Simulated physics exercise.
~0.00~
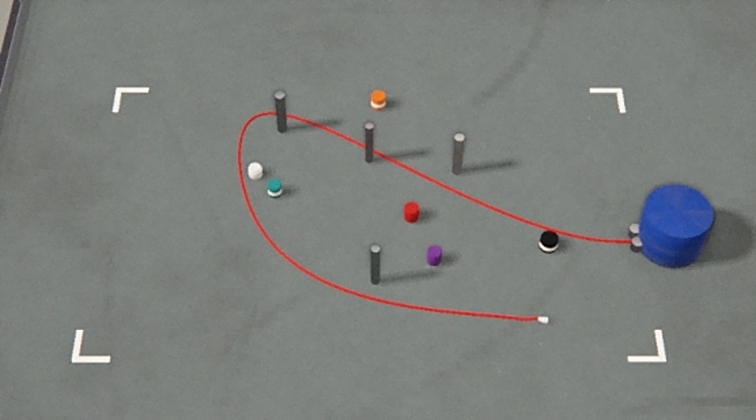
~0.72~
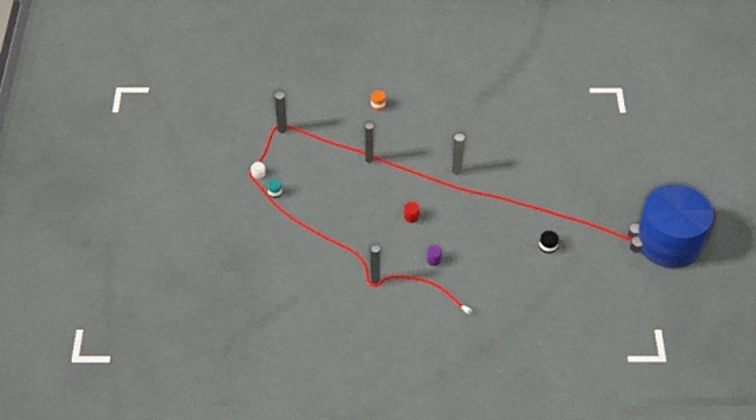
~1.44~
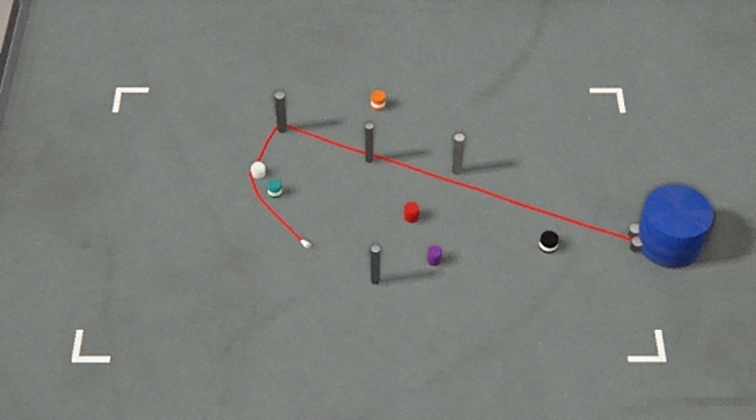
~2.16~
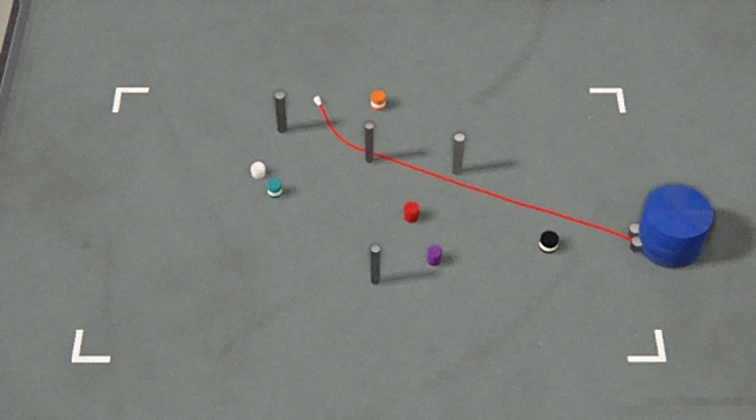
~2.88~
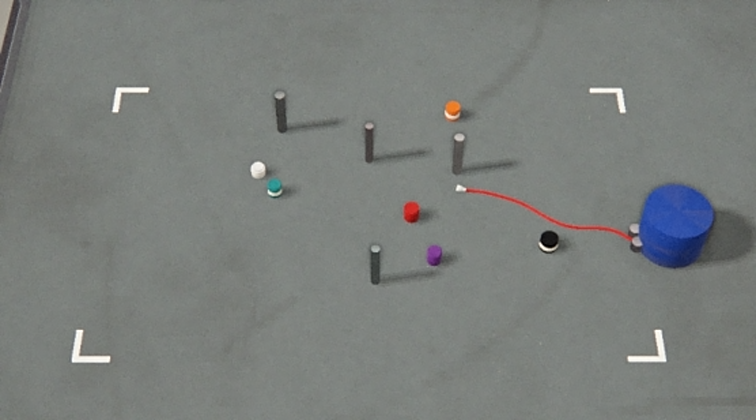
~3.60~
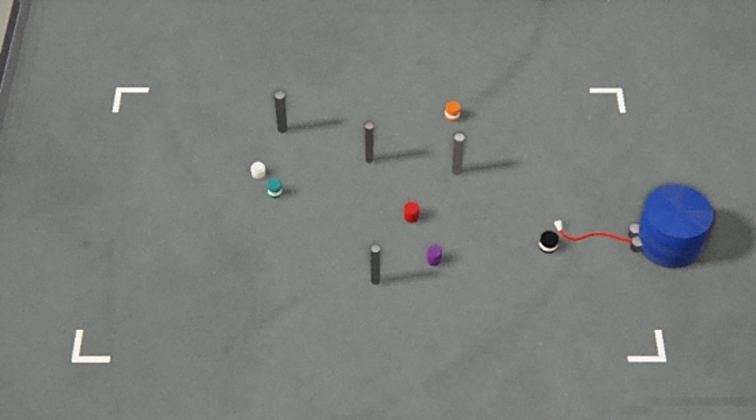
A thin red lead with a pale plug at its end lies in a wide loop around dark upright posts and small containers, running to a blue reel at the right. As it is drawn in, it tightens against the posts and the white jar, bending around the nearest post. The plug slips past that post and heads up and left, then rounds the far-left post. Next it swings back rightward, and the orange tin shifts to the right. Finally the short remaining lead curves from the reel to the plug, resting beside the nearly unmoved black tin.
